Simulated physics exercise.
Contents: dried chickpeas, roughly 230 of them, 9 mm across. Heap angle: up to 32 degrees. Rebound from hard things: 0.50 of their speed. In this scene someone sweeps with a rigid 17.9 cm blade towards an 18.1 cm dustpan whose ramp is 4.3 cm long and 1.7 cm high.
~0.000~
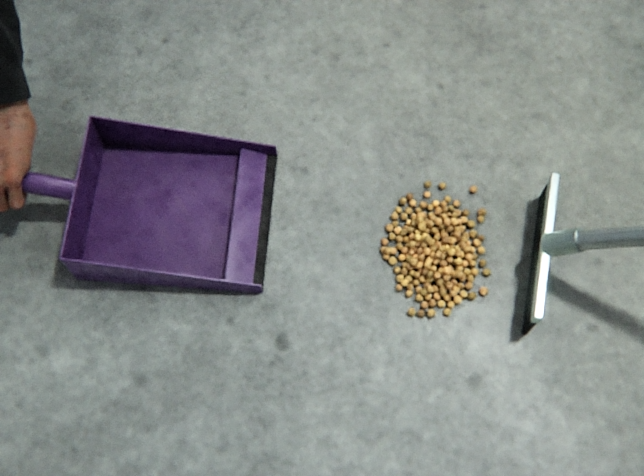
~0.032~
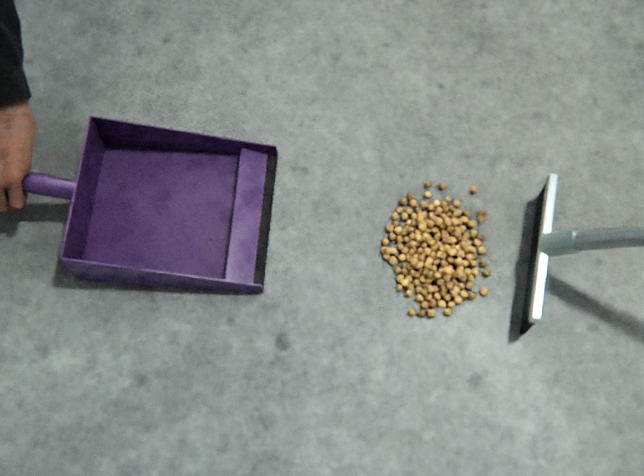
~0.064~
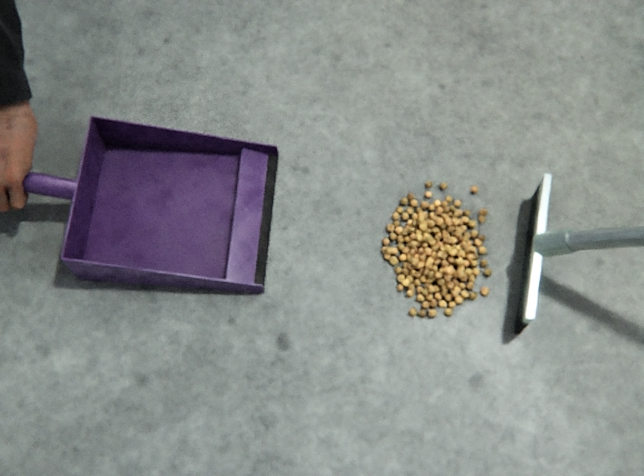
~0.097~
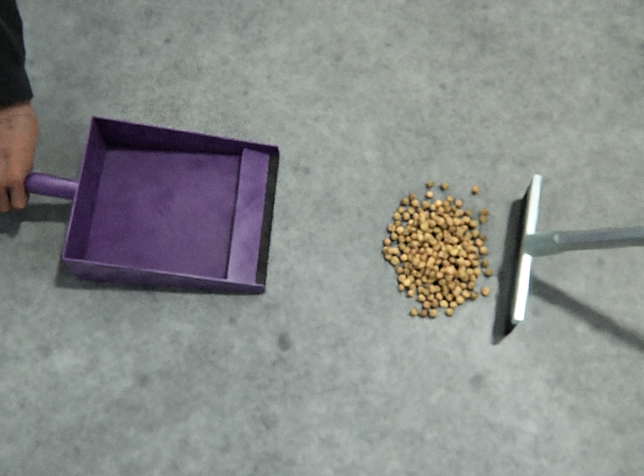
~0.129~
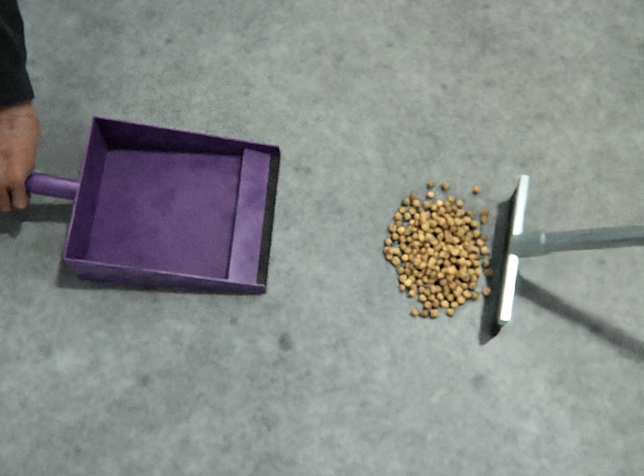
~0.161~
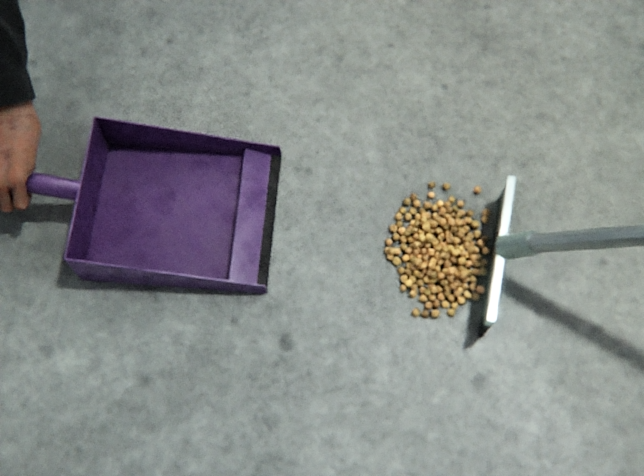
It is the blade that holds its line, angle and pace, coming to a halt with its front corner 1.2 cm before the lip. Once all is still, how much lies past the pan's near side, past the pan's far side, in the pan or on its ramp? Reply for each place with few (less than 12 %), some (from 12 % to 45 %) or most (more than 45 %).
Near side - some; far side - few; pan - some.
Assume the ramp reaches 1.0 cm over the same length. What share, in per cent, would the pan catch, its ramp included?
Estimate with the new ramp: Some 30 in a hundred.
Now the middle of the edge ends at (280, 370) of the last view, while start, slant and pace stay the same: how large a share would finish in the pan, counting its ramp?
About 0 per cent.
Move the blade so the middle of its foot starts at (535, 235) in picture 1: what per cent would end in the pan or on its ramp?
Roughly 35 percent would end up there.
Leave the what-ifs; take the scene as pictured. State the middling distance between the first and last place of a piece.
It works out to some 20 cm.
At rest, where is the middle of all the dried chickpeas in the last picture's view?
About (273, 241).
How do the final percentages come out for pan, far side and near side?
Near: 15; far: 0; pan: 25 (percent).
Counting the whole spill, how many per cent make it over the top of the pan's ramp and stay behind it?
About 0 %.
Then, at 0.40 s, middle of the blade 14 cm from the lip; 0 % over the lip, far side 0 %, near side 10 %.
After 0.56 s, middle of the blade 6 cm from the lip; 0 % over the lip, far side 0 %, near side 15 %.
Then, at 0.84 s, middle of the blade 2 cm from the lip; 25 % over the lip, far side 0 %, near side 15 %.
At rest (1.1 s), near side 15 %, far side 0 %, pan 25 %, in front of the lip or behind the blade 55 %.
